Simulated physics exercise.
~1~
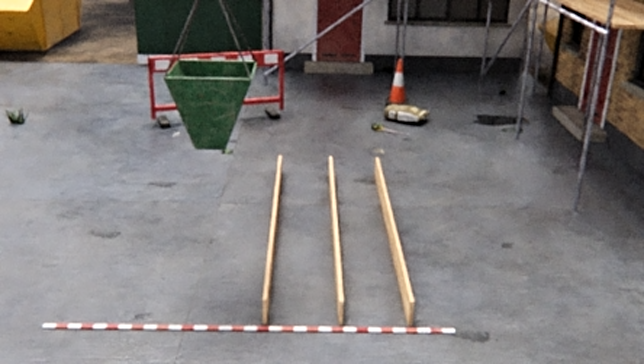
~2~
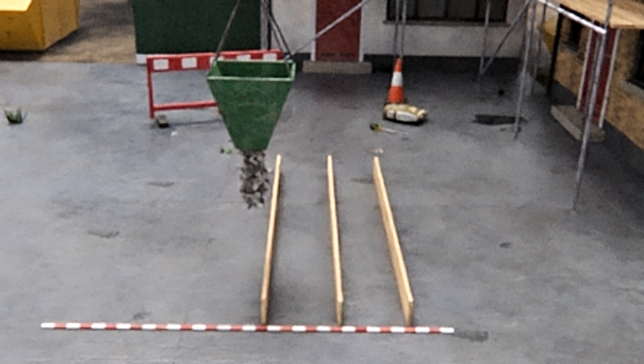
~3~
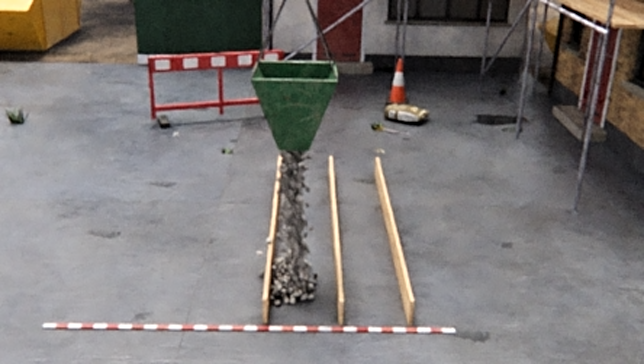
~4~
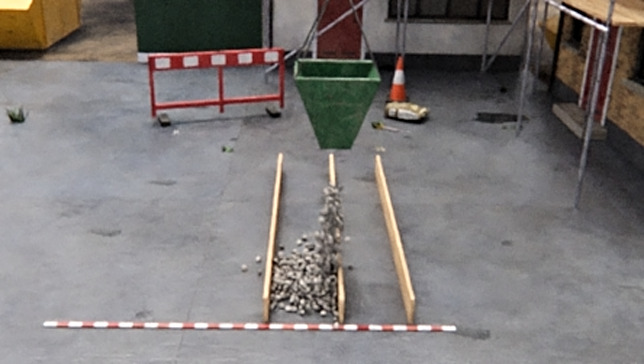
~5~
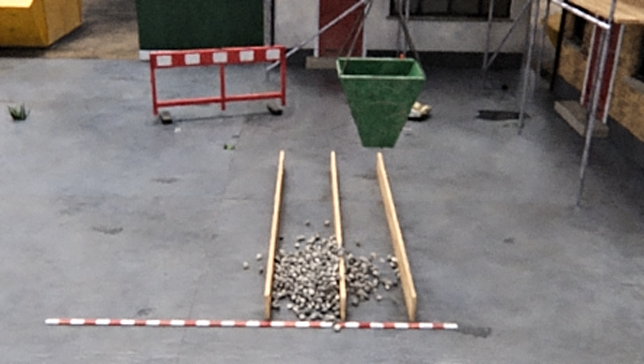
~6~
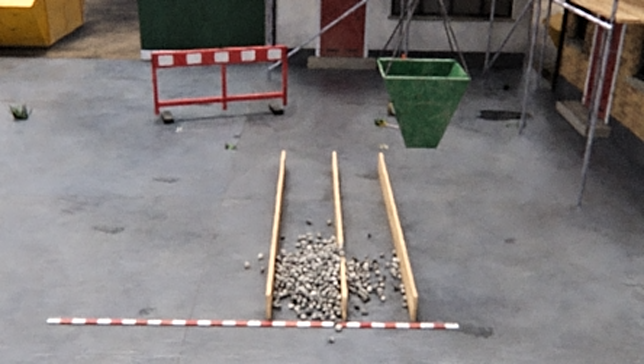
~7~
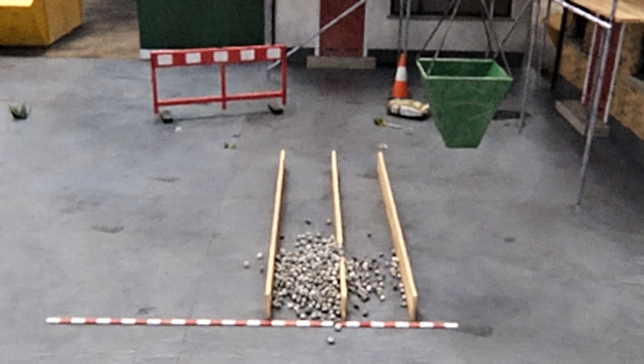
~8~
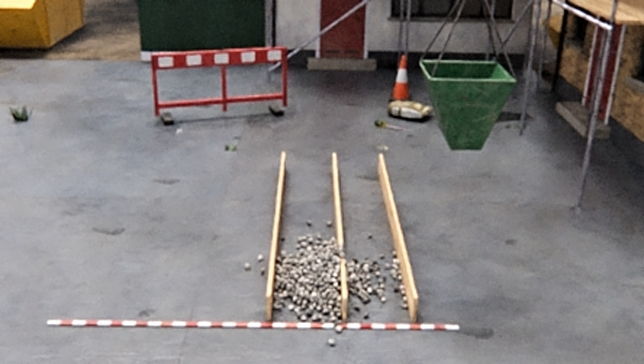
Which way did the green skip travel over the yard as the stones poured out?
It travelled to the right, passing above the planks and carrying on beyond them.
